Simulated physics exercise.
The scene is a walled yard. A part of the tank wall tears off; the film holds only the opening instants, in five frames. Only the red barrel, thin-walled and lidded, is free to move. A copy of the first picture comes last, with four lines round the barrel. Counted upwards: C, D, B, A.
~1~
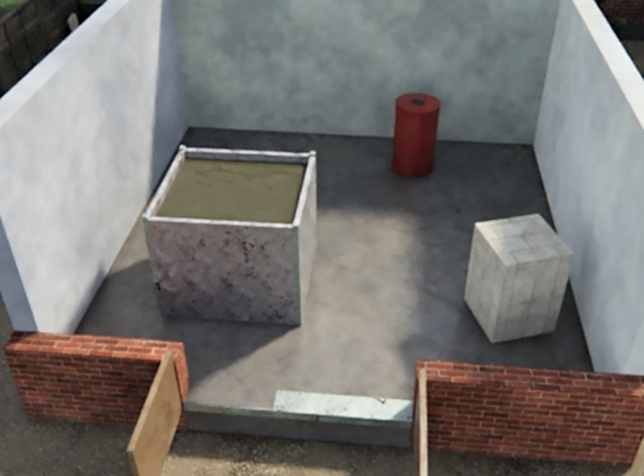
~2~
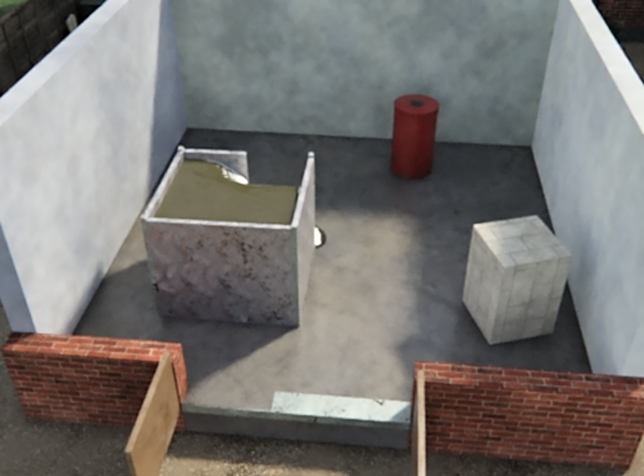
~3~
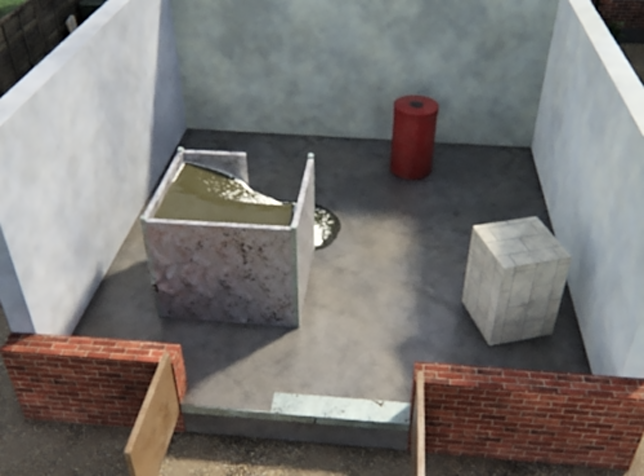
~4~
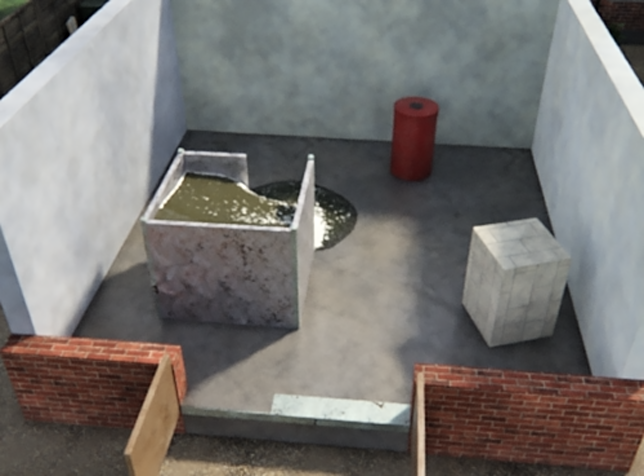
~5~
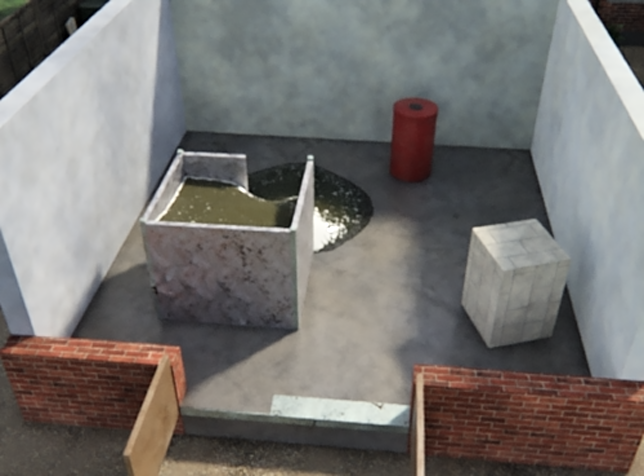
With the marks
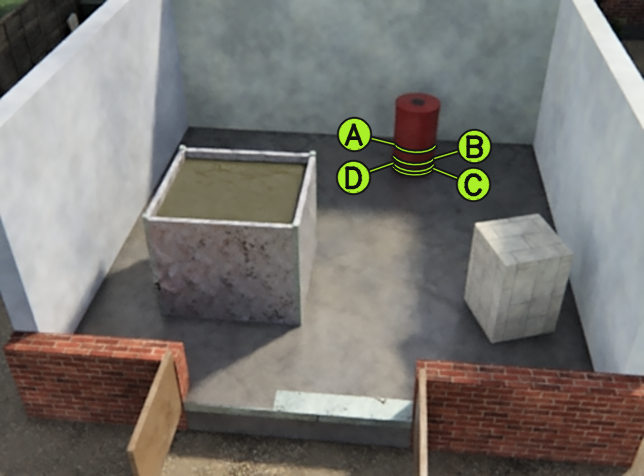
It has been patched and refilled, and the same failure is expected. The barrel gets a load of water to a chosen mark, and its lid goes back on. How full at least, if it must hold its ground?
It is A.
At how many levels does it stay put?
One.
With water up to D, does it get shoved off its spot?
Yes, that goes wrong.
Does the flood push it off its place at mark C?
Yes, it does.
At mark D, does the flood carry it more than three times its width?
Yes, it does.
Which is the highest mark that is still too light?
The answer is B.
On the marked copy, A at (414, 152); B at (413, 164); C at (413, 174); D at (413, 171); from the bottom up C, D, B, A.
With A, it does not move.
With B, it is pushed about twice its own width away.
With C, it is pushed about 6 times its own width away.
With D, it is pushed about 4 times its own width away.
